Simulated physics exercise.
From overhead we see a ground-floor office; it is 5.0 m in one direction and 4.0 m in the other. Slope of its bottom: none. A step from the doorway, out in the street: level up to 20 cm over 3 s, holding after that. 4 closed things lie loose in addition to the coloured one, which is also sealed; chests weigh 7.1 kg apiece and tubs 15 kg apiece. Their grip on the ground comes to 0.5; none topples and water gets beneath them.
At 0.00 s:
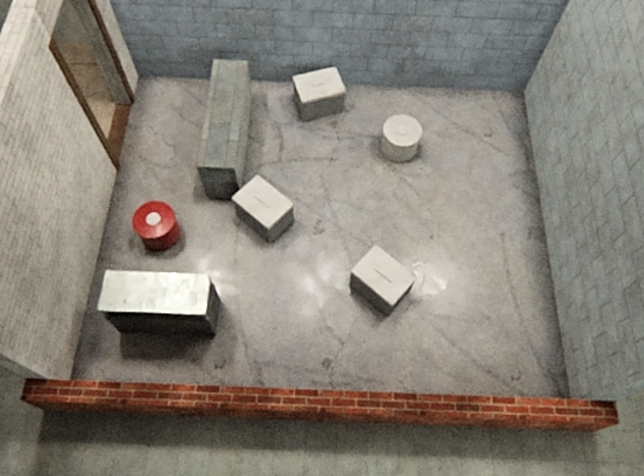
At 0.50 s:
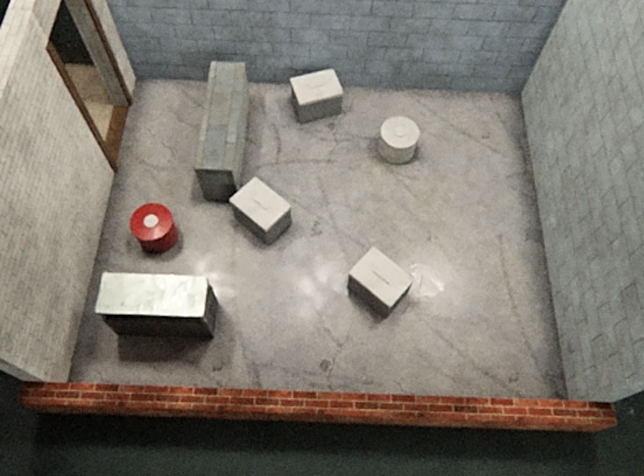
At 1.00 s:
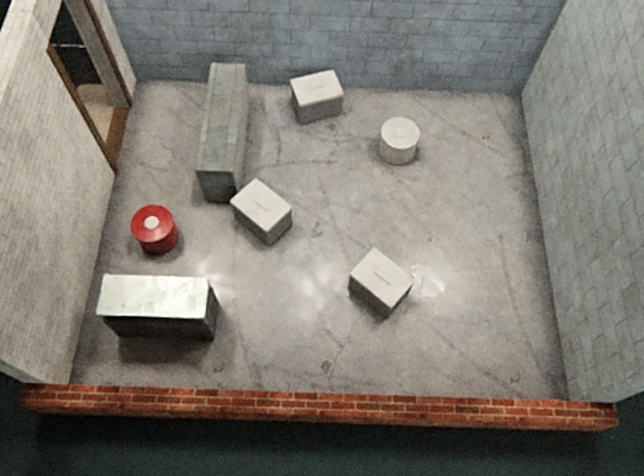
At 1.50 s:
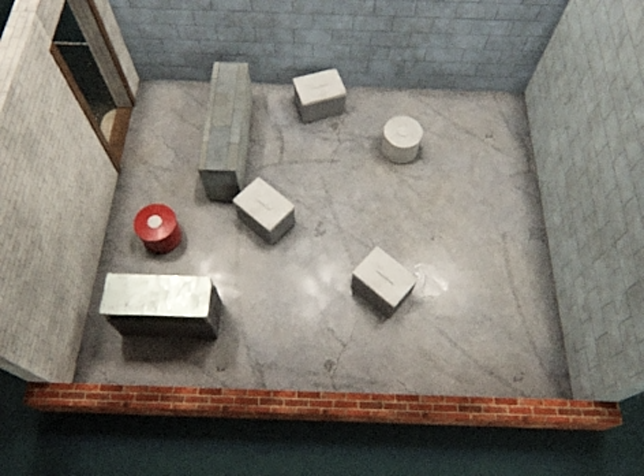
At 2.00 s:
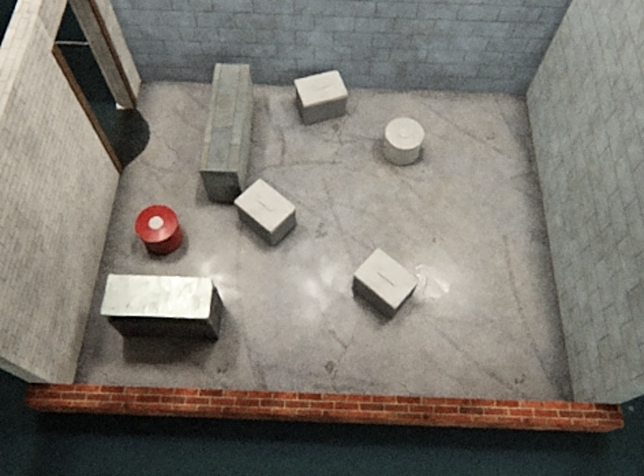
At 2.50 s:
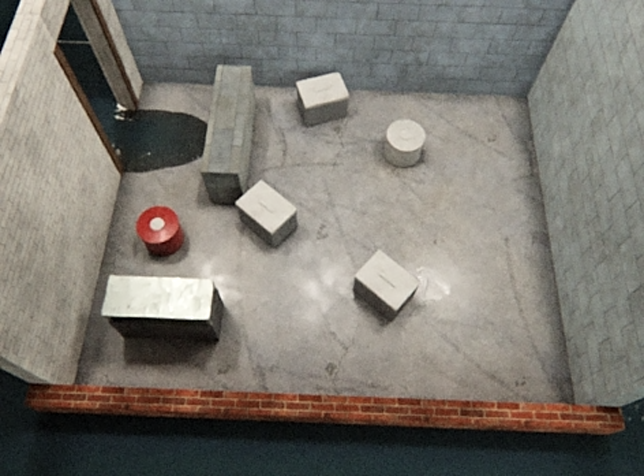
A grey-floored room with pale block walls, a doorway at the upper left and a low red brick edge along the front is seen from high above. A red tub sits at the left between two long grey blocks, with three pale boxes and a pale round container spread about. The view shifts very slightly as dark water enters through the doorway and spreads to the upper block, while the objects stay put.
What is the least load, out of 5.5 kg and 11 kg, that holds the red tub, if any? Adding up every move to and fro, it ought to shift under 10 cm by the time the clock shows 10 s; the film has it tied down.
The least is neither of them.
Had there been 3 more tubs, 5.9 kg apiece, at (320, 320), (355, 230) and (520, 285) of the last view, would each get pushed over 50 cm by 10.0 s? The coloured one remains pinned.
Result, in order - exceeds it; falls shy; falls shy.
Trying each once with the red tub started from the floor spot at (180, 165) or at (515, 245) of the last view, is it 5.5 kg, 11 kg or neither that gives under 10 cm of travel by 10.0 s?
First try, both options fail; second try, the lighter option suffices.
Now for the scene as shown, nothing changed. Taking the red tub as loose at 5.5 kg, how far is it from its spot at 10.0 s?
About 80 cm.
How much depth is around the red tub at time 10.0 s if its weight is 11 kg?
Depth: Approx. 8 cm.
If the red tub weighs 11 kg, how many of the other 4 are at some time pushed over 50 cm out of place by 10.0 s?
The total is 0.
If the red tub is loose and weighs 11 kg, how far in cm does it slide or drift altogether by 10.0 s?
Total distance: Near 80 cm.
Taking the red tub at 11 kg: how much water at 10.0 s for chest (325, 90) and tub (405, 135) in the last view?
I'd put it at 2 cm and 1 cm respectively.
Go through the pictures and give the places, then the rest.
The red tub at (153, 219) rests on the ground; 0.0 m2 under water; 0 of 5 have shifted, in the first picture.
The red tub at (151, 221) rests on the ground; water covers 0.0 m2; 0 of 5 have shifted, in the second picture.
The red tub at (152, 223) rests on the ground; water covers 0.0 m2; 0 of 5 have shifted, in the third picture.
The red tub at (155, 222), on the bottom; 0.0 m2 under water; 0 of 5 have shifted, in the fourth picture.
The red tub at (156, 223), on the bottom; 0.1 m2 under water; 0 of 5 have shifted, in the fifth picture.
The red tub at (157, 224) rests on the ground; 0.7 m2 under water; 0 of 5 have shifted, in the sixth picture.
After 3.5 s the red tub would be 0 cm from its start with 5.5 kg and 0 cm from its start with 11 kg; 0 cm of water round it then.
After 4.5 s the red tub would be 26 cm from its start with 5.5 kg and 4 cm from its start with 11 kg; 4 cm of water round it then.
After 7.0 s the red tub would be 74 cm from its start with 5.5 kg and 57 cm from its start with 11 kg; 8 cm of water round it then.
After 10.0 s the red tub would be 74 cm from its start with 5.5 kg and 74 cm from its start with 11 kg; 8 cm of water round it then.
